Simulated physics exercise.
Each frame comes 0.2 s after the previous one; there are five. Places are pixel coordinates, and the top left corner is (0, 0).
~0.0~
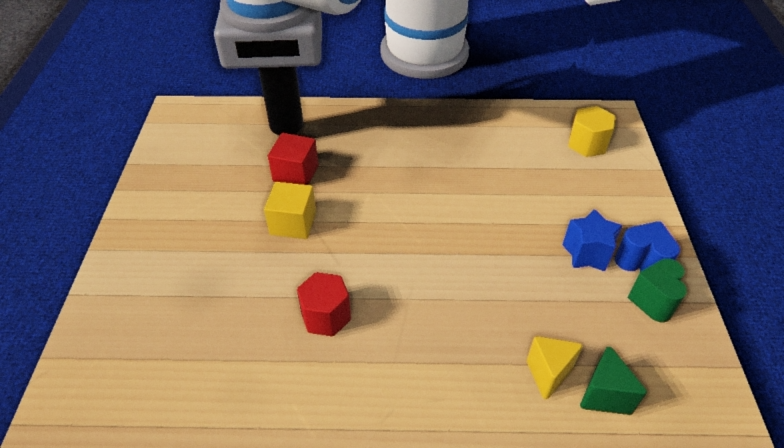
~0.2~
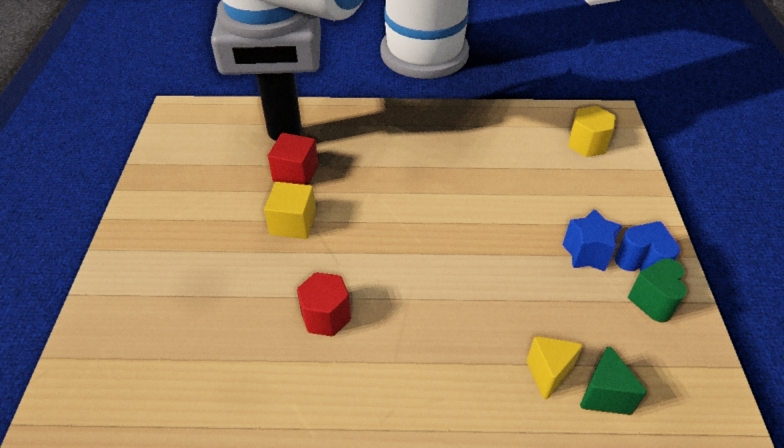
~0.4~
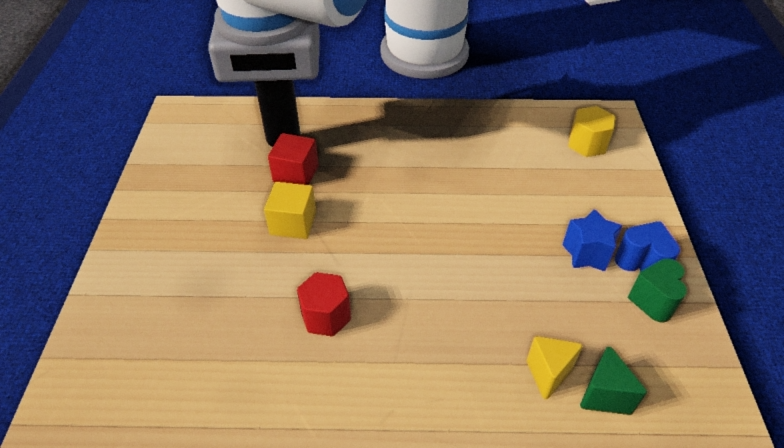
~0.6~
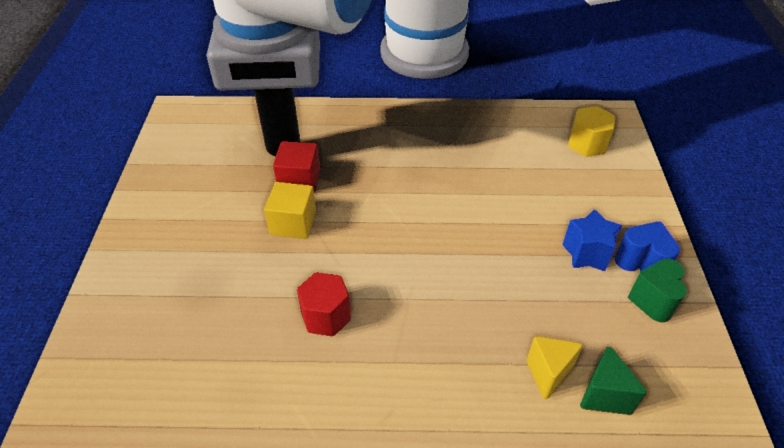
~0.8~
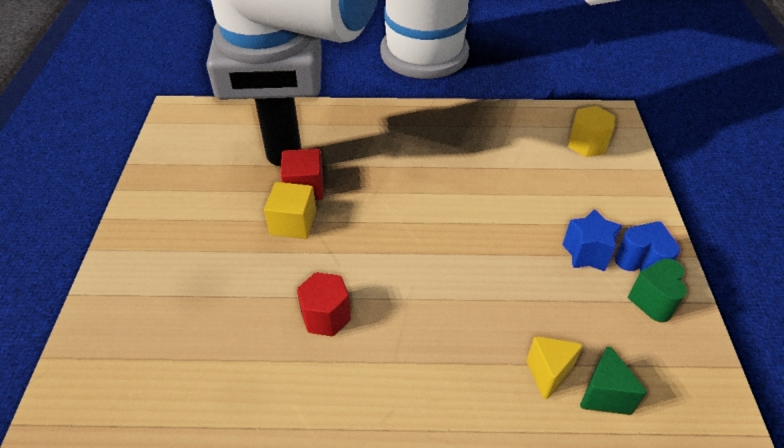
We see a robot arm lower its black bar toward a red block on a wooden board of colored blocks, then push it slightly down and to the right beside a yellow block, while the other blocks stay still.
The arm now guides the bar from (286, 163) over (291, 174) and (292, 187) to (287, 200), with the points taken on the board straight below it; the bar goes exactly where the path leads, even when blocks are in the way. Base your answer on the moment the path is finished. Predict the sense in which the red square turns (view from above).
It turns counter-clockwise.
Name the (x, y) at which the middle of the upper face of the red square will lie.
Its top middle will sit at (320, 183).
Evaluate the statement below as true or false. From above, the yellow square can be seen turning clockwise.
True - the claim holds.
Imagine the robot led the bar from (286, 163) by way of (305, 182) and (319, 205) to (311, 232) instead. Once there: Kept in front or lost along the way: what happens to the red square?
Prediction: Slipped aside.
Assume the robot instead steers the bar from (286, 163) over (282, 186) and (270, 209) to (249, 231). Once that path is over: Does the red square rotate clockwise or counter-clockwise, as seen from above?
It turns counter-clockwise.
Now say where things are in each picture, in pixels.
Bar's lower end at (287, 127); yellow square at (289, 197); red square at (292, 147), in the first frame.
Bar at (285, 132); blocks still, in the second frame.
Bar at (284, 139); blocks still, in the third frame.
Bar at (284, 147); red square at (295, 154), in the fourth frame.
Bar at (285, 156); yellow square at (289, 197); red square at (301, 161), in the fifth frame.
On the path given first. Halfway along, bar at (291, 174); yellow square at (291, 206), turned 20° clockwise; red square at (315, 175), turned 25° anticlockwise.
At the end, bar at (286, 192); yellow square at (291, 207), turned 25° clockwise; red square at (320, 183), turned 55° anticlockwise.
